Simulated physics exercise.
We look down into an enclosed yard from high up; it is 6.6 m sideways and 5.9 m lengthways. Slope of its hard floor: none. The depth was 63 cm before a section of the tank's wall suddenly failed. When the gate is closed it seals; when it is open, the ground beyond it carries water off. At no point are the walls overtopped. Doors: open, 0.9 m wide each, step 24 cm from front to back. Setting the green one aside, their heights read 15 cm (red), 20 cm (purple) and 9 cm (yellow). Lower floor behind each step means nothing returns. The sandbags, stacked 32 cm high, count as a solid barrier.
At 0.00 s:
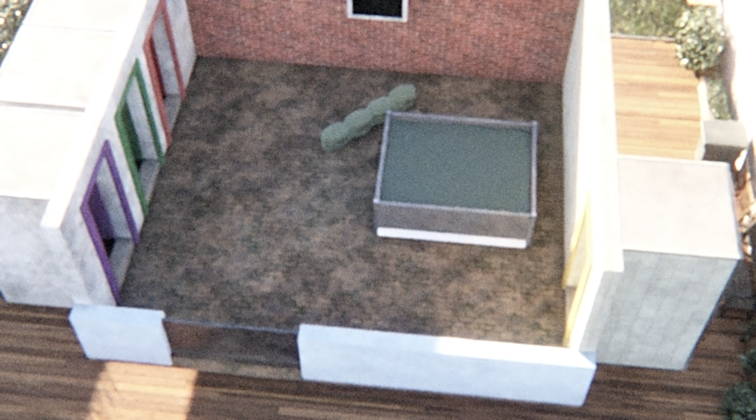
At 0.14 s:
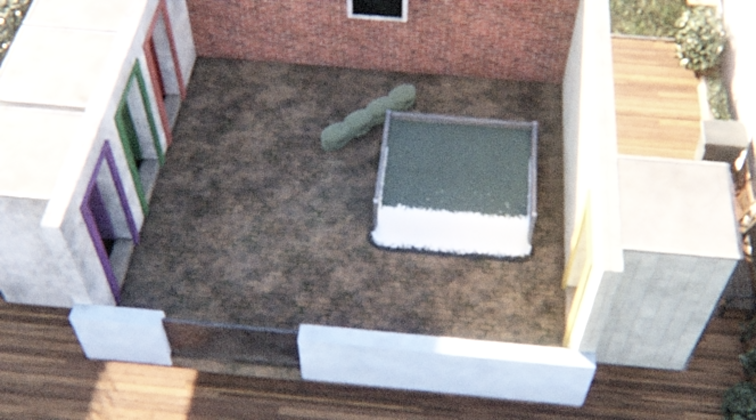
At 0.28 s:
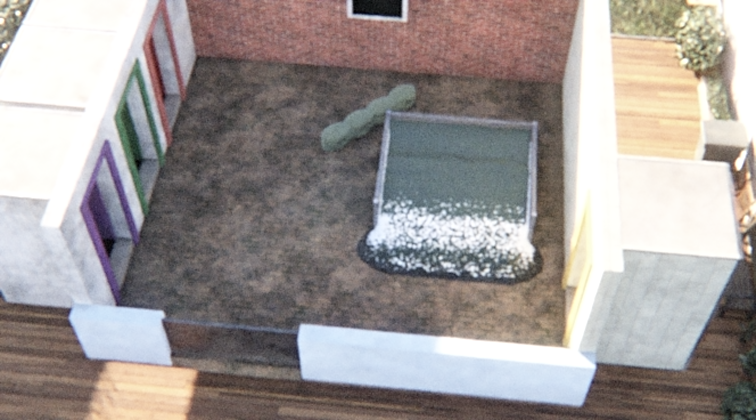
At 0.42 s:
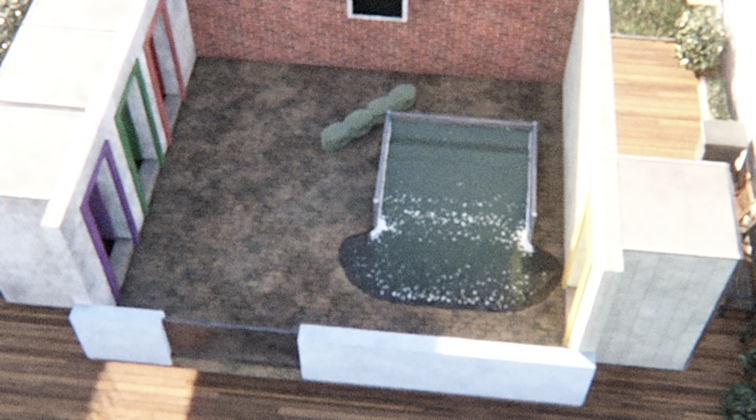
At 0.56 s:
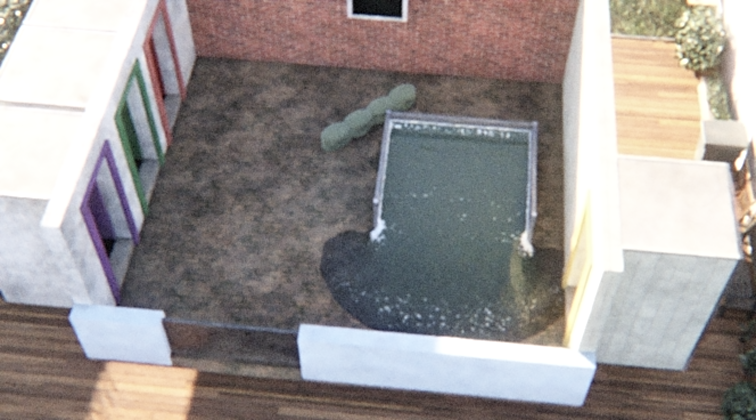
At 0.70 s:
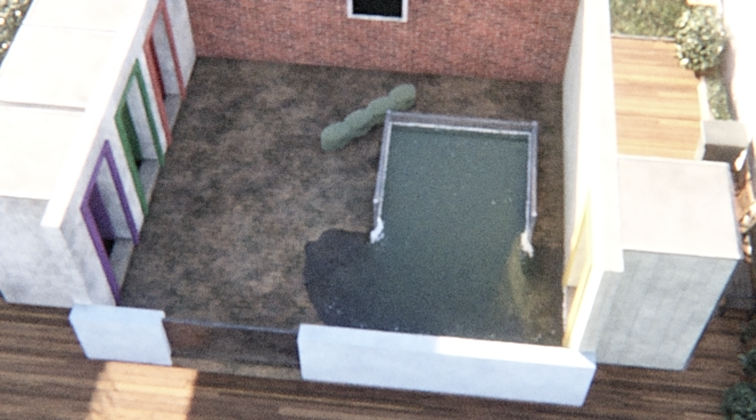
Water burst out through the front side of a raised tank in a walled yard, foaming white at first, then spread in a dark, widening pool across the brown floor to the low white front wall.
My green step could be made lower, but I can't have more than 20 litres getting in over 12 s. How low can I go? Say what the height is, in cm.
You could bring it down to roughly 6.5 cm.
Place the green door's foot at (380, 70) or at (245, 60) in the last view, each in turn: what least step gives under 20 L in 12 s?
Minimums: About 8.5 cm and 11.0 cm.
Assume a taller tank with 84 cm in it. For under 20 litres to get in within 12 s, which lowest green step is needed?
Roughly 9.5 cm high.
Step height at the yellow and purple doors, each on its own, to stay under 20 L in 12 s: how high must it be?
You'd want some 23 cm at yellow and some 16 cm at purple.
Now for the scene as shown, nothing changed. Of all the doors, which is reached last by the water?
I'd say the red one.
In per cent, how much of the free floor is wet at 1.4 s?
Near 25 per cent of the open floor.
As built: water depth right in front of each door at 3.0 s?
Green door 0 cm, red door 0 cm, purple door 20 cm, yellow door 24 cm.
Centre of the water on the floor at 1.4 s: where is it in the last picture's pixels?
It lies near (449, 256) in the last picture.
After 1.4 s water covers 25 % of the floor, deepest (44 cm) near (546, 378); it has not reached the green door.
After 3.0 s water covers 40 % of the floor, deepest (28 cm) near (107, 336); it has not reached the green door.
After 12.0 s water covers 95 % of the floor, deepest (14 cm) near (547, 87); 5 cm at the green door, 0 litres in over its 20 cm step.
At the green door as built, the water arrived by 3.4 s and peaked near 12 cm at 5.0 s.
With a step of 5.5 cm, 32 litres would have come in within the 12 s; with 7.5 cm, 13 litres. So under 20 litres takes about 6.5 cm.
